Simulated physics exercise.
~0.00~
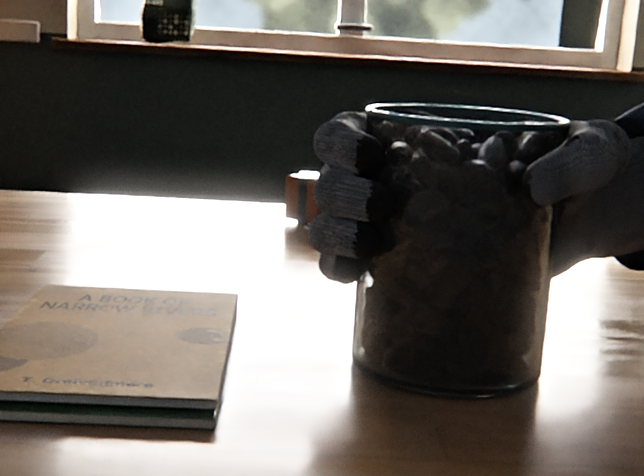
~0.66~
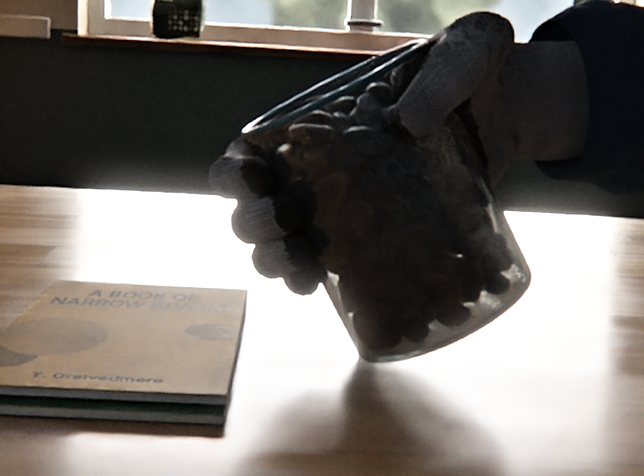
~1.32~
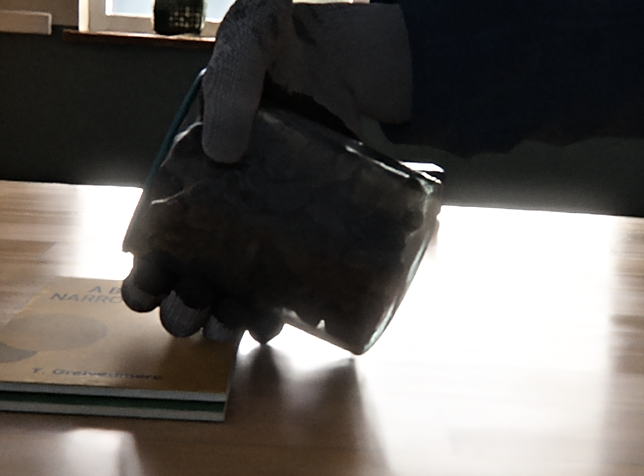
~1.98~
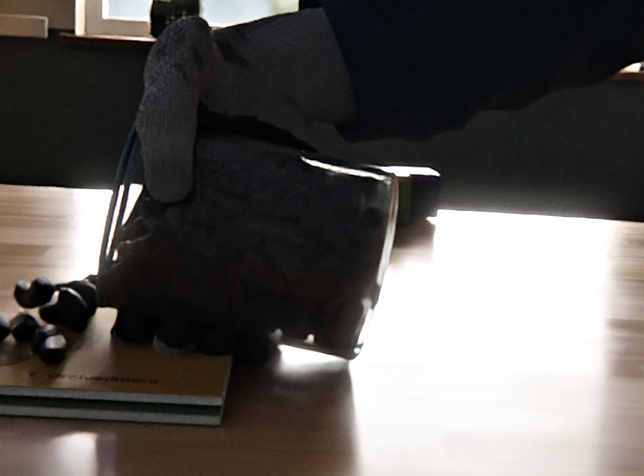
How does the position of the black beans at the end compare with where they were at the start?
At the start the beans are all inside the upright glass, to the right of the books. By the end they are much farther left, with a few lying on top of the books and the rest still in the tipped glass.
